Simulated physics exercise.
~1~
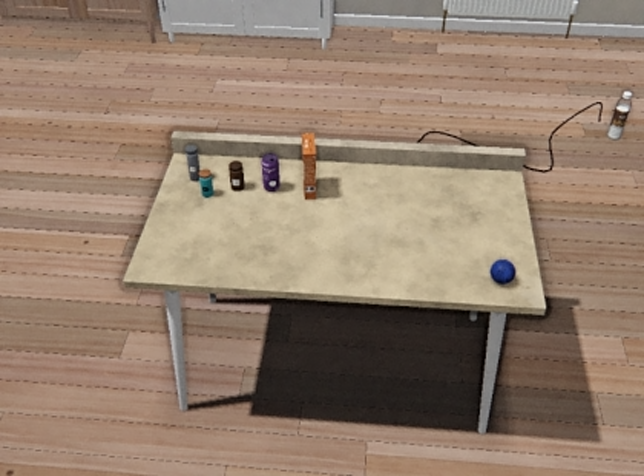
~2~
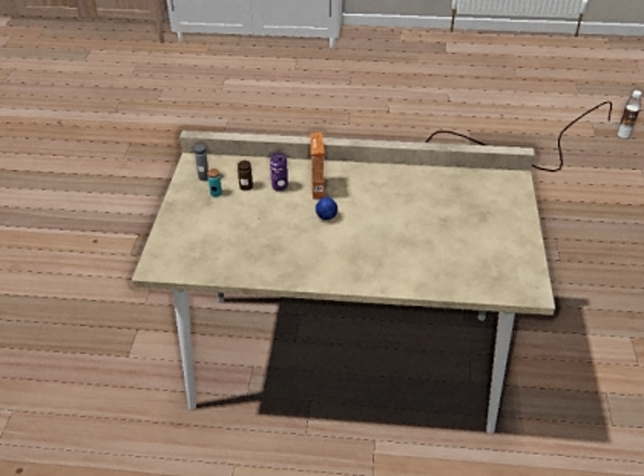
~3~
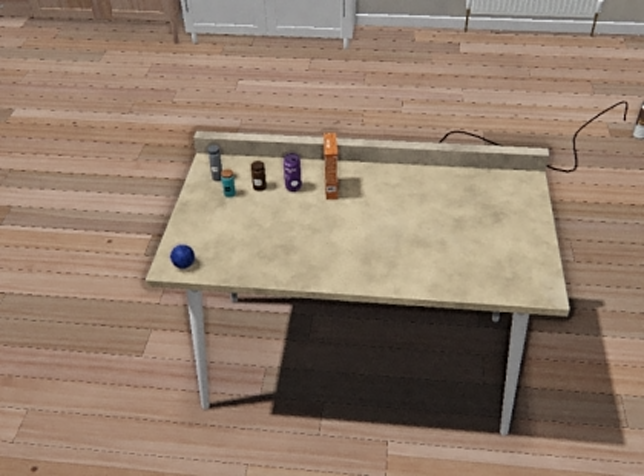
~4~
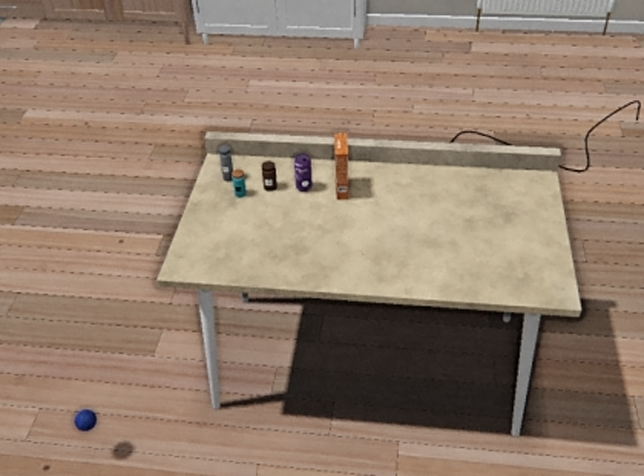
In a wood-floored room, a pale table with a raised strip along its far edge holds a row of small containers and a tall orange packet, while a dark blue ball is near the right front corner. The ball travels left and away from the front edge, coming close to the strip just beside the orange packet. It then heads left and back toward the front, reaching the left front corner. Finally it leaves the tabletop and appears low on the left, beyond the table. The packet and containers all remain upright in their places.
